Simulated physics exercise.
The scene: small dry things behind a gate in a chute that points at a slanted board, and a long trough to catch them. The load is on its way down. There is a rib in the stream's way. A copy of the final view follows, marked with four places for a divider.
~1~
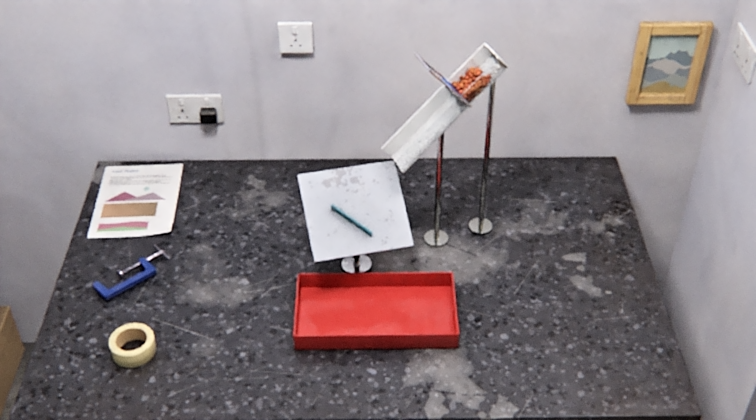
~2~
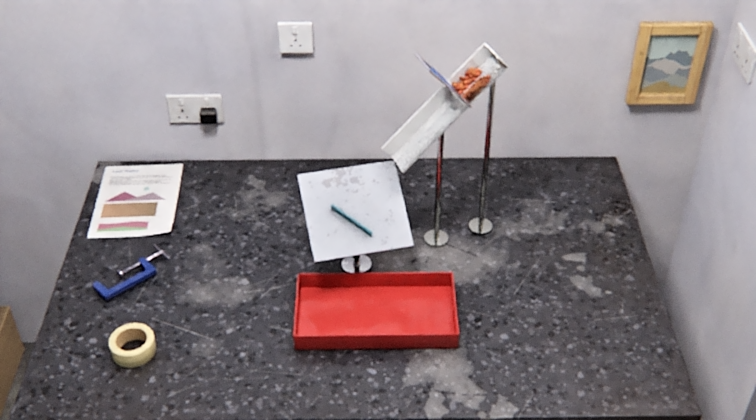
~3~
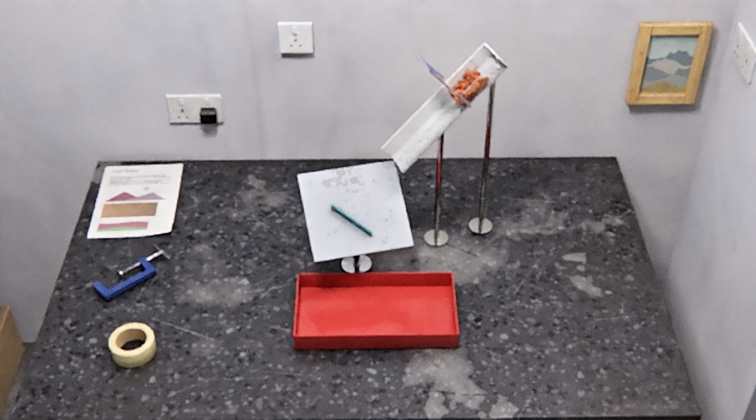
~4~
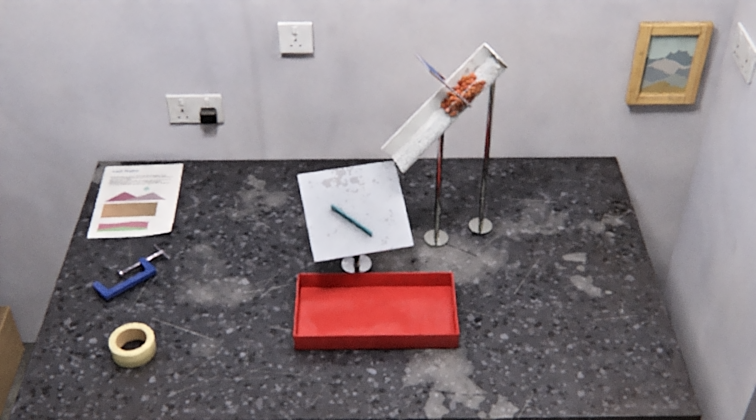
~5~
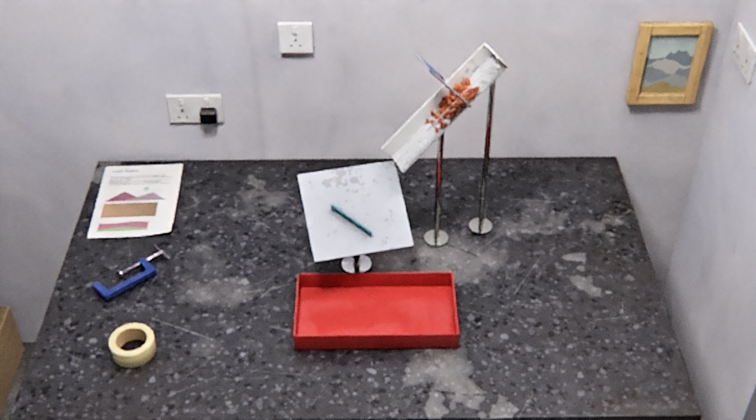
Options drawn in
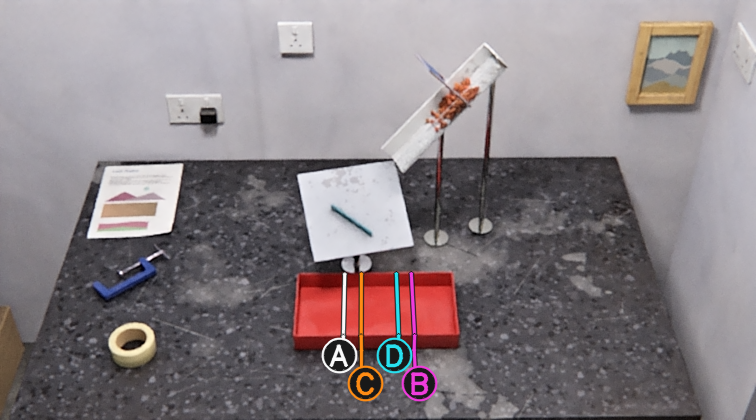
On a dark speckled worktop, a pale sloping chute on metal stands holds orange pellets near its top, above a tilted white board with a dark green strip and a red tray. The gate swings up, and the pellets start sliding down leftward, slowly at first, then spreading along the chute.
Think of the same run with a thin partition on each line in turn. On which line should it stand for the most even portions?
It is D.
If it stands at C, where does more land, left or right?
Right.
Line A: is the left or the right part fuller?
Right.
On the marked copy, line A crosses the front rim at (343, 335); line B crosses the front rim at (414, 334); line C crosses the front rim at (361, 335); line D crosses the front rim at (398, 334).
If A is chosen, of what is caught, a stray few on the left of the divider, nearly all on the right.
If B is chosen, of what is caught, nearly all on the left of the divider, a small part on the right.
If C is chosen, of what is caught, a small part on the left of the divider, nearly all on the right.
If D is chosen, of what is caught, about half on the left of the divider, about half on the right.
